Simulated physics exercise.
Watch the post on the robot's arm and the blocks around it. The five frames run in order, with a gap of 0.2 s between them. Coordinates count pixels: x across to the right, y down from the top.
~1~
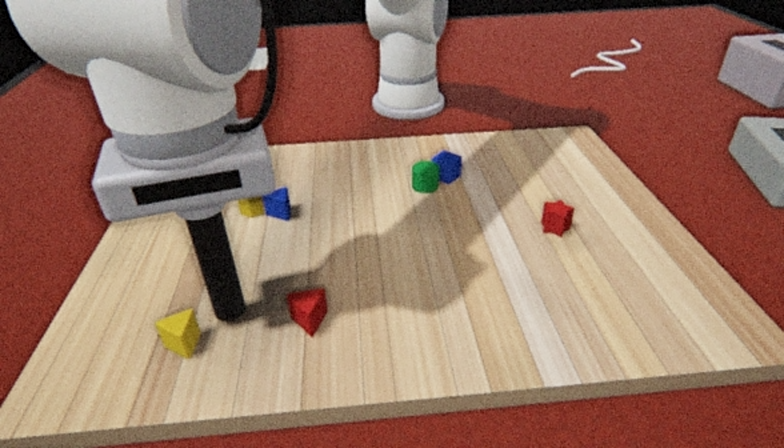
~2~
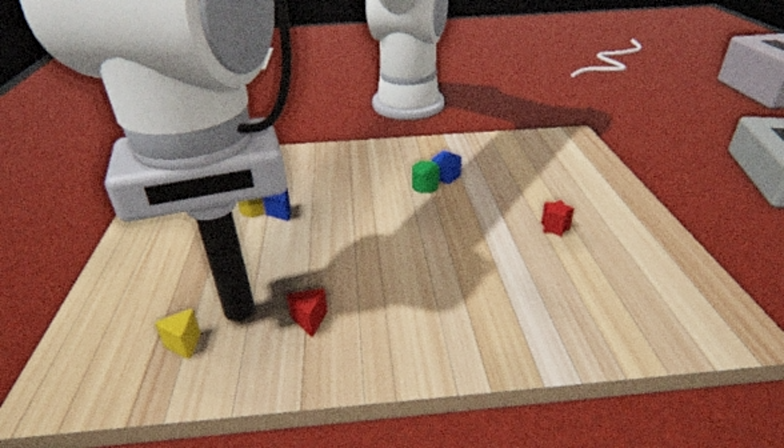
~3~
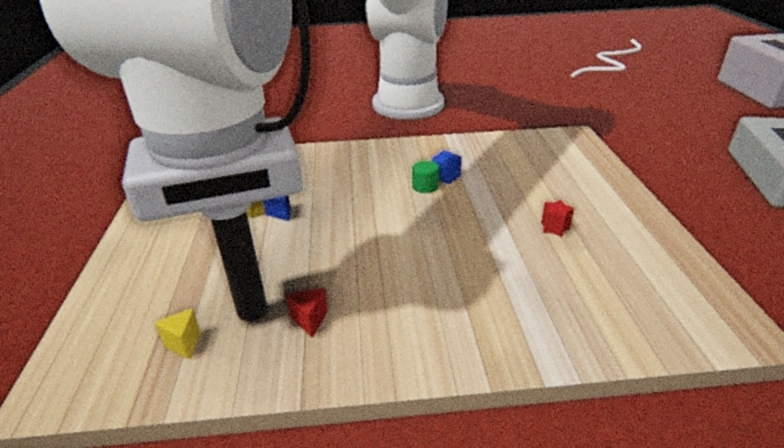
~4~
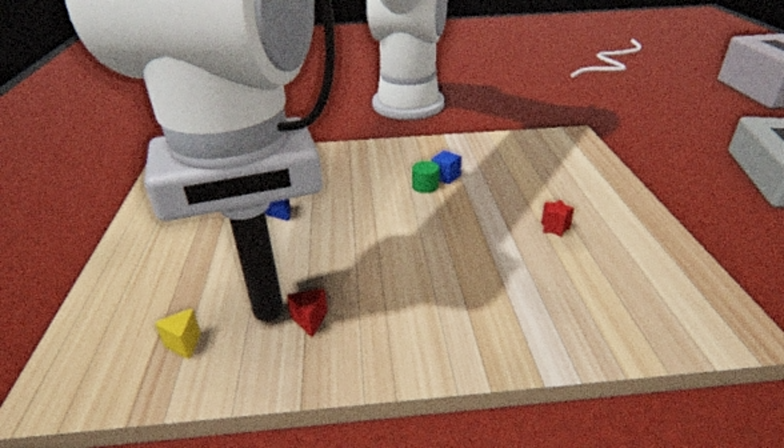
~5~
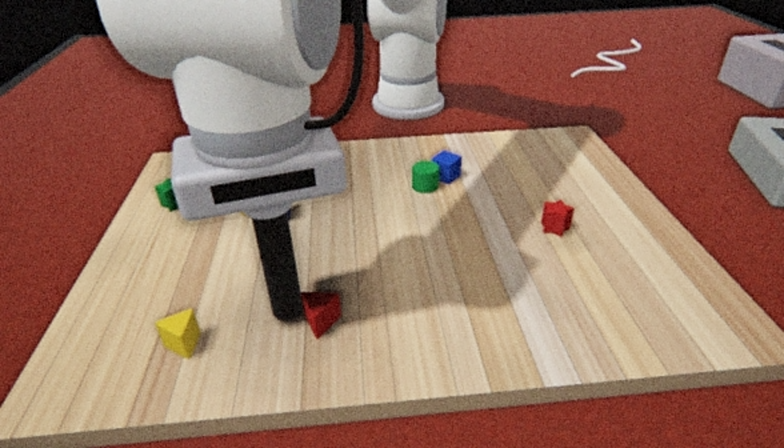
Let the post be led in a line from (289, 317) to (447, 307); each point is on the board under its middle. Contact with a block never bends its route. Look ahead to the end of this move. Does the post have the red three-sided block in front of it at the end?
I expect not.
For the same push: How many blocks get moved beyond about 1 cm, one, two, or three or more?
My best guess is that a single block moves over 1 cm.
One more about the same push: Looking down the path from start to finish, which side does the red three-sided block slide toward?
It goes toward the right-hand side.
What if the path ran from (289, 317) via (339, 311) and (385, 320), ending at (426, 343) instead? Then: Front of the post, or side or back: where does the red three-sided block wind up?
When the path is over, you would find the red three-sided block off to the side or behind the post.
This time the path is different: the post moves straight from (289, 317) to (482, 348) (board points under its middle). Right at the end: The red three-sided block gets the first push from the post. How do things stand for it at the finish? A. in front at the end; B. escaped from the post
The correct letter is A.
The first path, step by step. One third of the way, post at (342, 308); red three-sided block at (356, 306), turned 80° clockwise.
Two thirds of the way, post at (395, 305); red three-sided block at (367, 310), turned 105° clockwise.
At the end, post at (447, 300); red three-sided block at (367, 310), turned 105° clockwise.
